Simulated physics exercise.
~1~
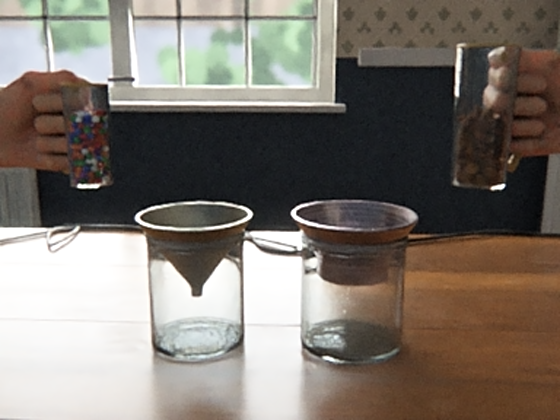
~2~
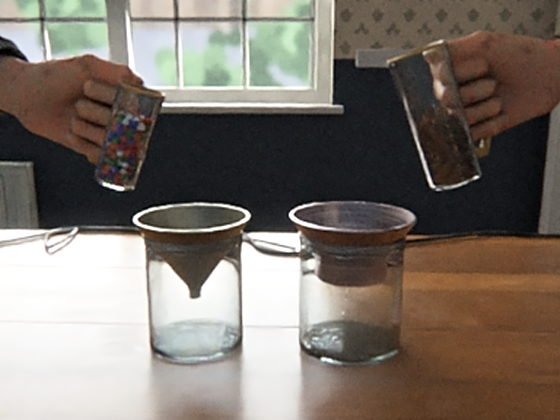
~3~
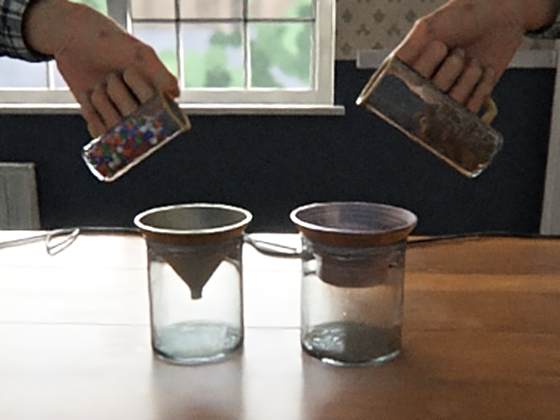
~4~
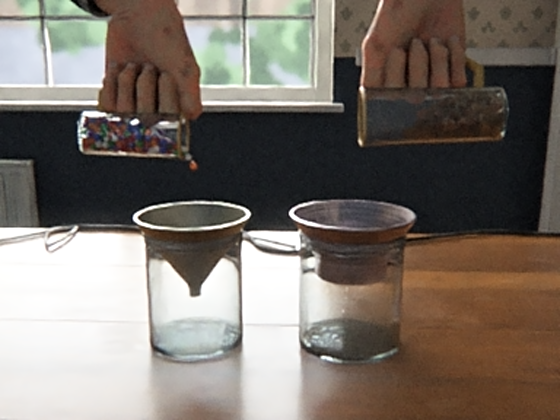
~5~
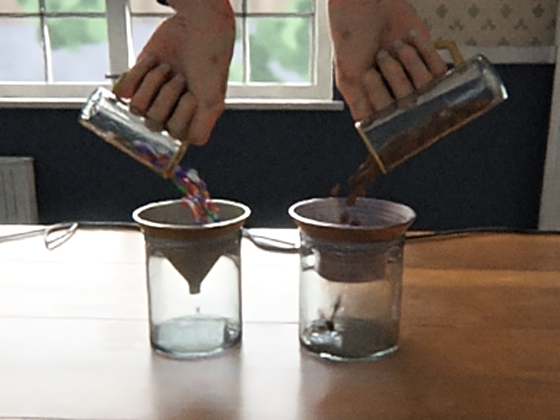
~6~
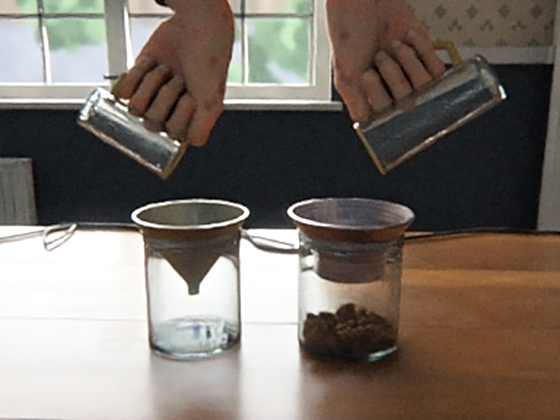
On a wooden table by a window, hands tipping colourful beads and brown pieces into funnelled jars, only the right jar filling.
